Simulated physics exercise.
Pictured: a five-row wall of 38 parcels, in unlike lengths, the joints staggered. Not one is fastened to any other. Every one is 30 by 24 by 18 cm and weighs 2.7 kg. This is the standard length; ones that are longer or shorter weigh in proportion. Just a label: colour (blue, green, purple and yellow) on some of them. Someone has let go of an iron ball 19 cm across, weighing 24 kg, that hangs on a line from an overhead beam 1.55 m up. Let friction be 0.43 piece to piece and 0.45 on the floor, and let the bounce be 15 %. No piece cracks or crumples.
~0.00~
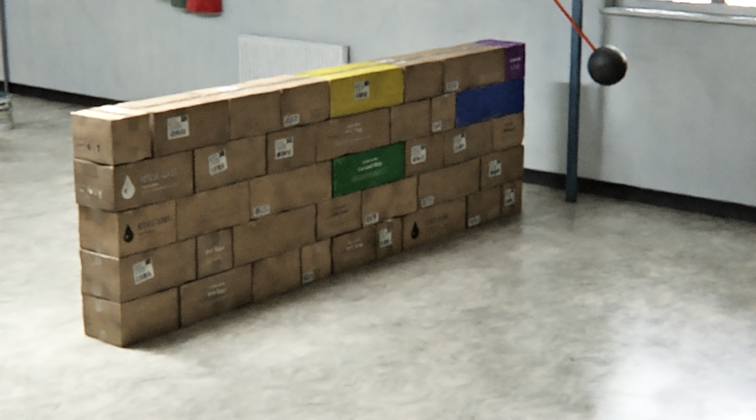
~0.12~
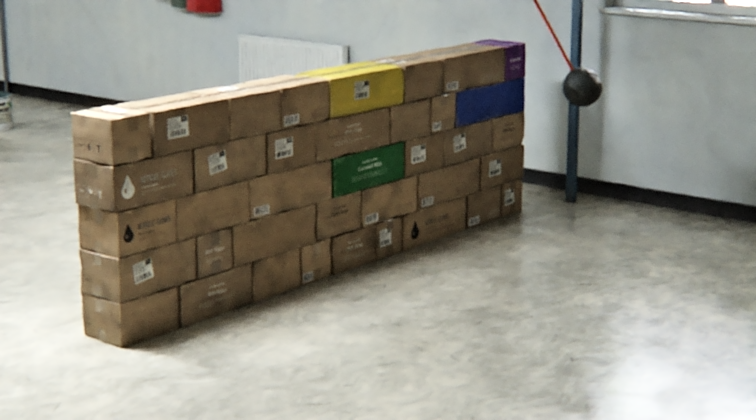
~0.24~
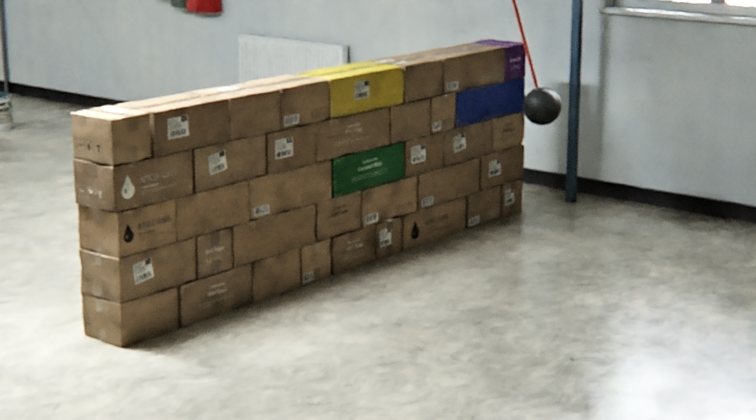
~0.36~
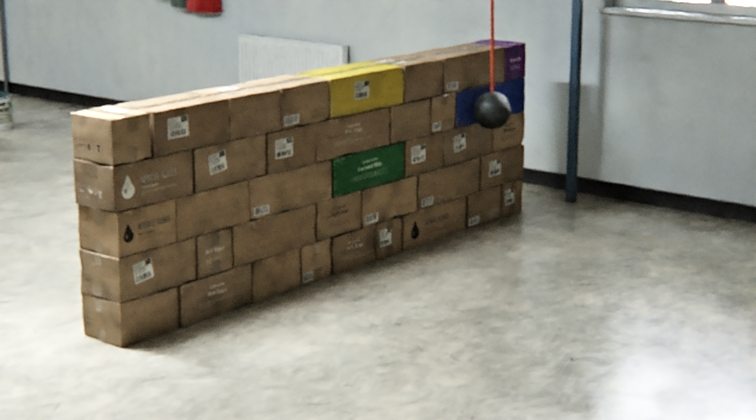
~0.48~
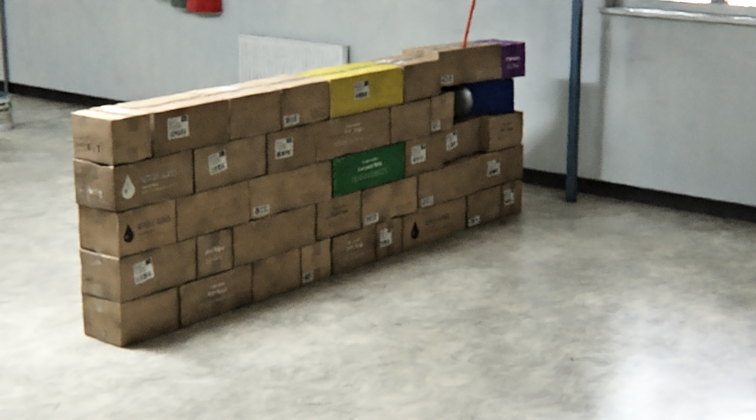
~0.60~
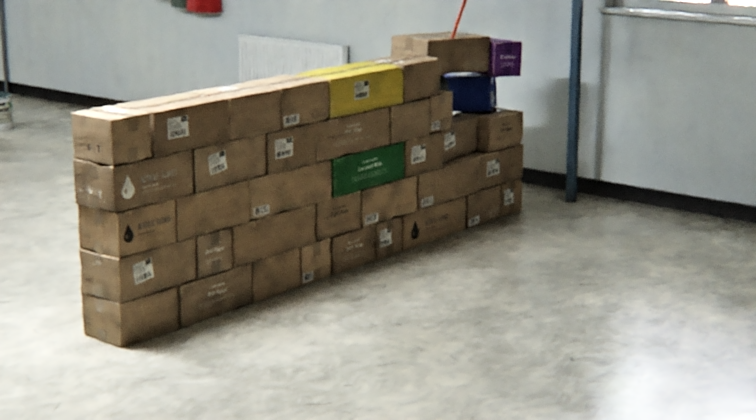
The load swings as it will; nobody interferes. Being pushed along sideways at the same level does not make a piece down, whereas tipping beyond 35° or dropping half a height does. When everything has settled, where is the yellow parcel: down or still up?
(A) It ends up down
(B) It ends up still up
B, it ends up still up.
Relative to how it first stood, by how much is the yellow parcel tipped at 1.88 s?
Near 0 degrees from where it started.
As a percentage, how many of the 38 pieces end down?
About 10 per cent.
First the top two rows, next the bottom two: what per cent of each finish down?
20% and 0%.
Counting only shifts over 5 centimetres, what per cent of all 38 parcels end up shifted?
I get 10 %.
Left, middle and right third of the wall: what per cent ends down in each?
0, 0 and 20 per cent, from left to right.
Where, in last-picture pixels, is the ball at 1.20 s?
Position: About (458, 103).
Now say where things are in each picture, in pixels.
In the first frame (pixels give the middle of a visible side), ball (612, 57) line 46° before plumb; yellow parcel (368, 92); purple parcel (516, 62); blue parcel (492, 102); none has stirred.
Ball (588, 80) line 36° before plumb; yellow parcel (368, 92), in the second frame.
Ball (548, 104) line 20° before plumb; yellow parcel (368, 92), in the third frame.
Ball (499, 113) line 1° before plumb; yellow parcel (368, 92), in the fourth frame.
Ball (464, 104) line 13° past plumb; yellow parcel (368, 92); steepest lean 3°, the parcel at (471, 65); movement in 3 of them, in the fifth frame.
Ball line 22° past plumb; yellow parcel (368, 92); purple parcel (508, 59) 4° from how it stood; movement in 5 of them, in the sixth frame.
After 0.80 s, line 30° past plumb; 3 of the 38 parcels down; yellow parcel unmoved; purple parcel 36° from how it stood, 9 cm lower.
After 1.20 s, line 10° past plumb; 3 of the 38 parcels down; yellow parcel unmoved; purple parcel on its side.
After 1.88 s, line 30° before plumb; 3 of the 38 parcels down; yellow parcel unmoved; purple parcel on its side.
In the end (2.9 s), line 29° past plumb; 3 of the 38 parcels down; yellow parcel unmoved; purple parcel on its side; blue parcel 54 cm lower. From the last view, middles, yellow parcel near (349, 89), purple parcel near (493, 176).
